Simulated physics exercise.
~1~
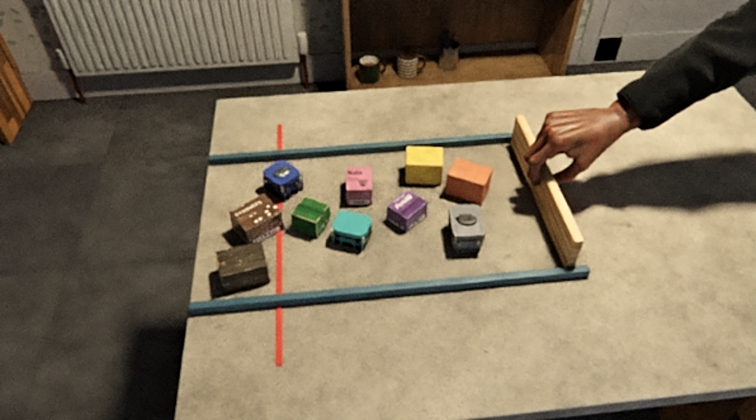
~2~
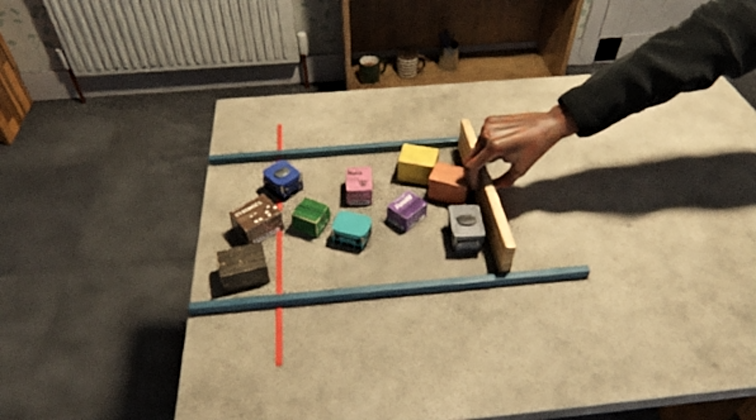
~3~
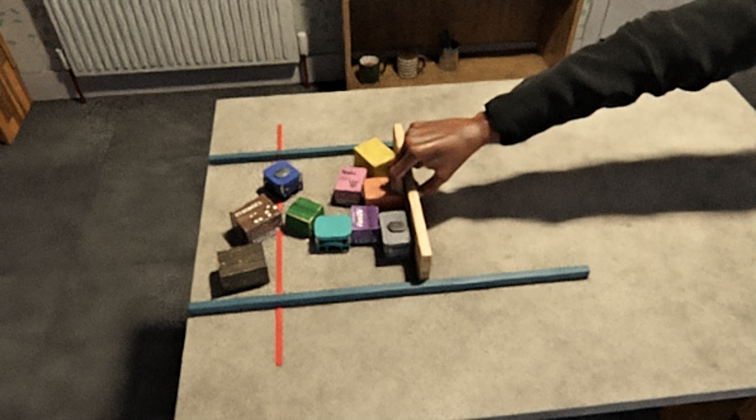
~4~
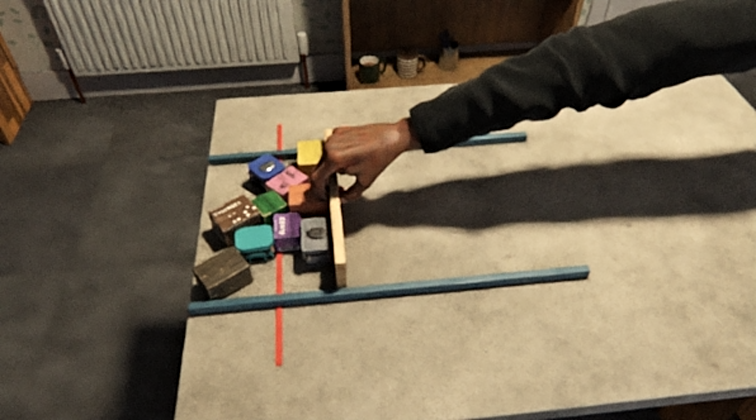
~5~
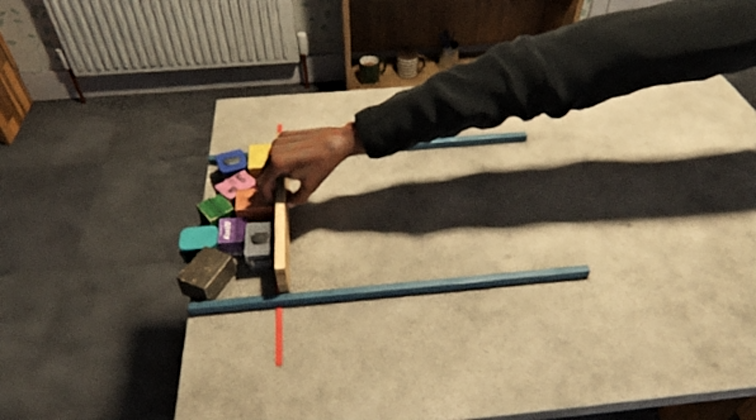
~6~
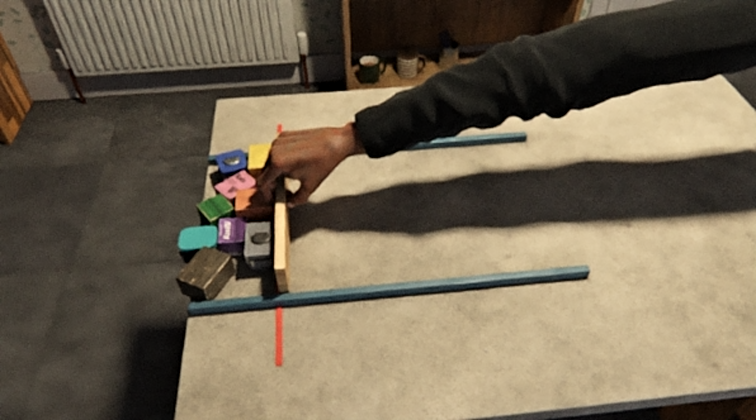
A hand sliding an upright board left along a channel, bunching colourful blocks together until the brown box drops off the table's end.
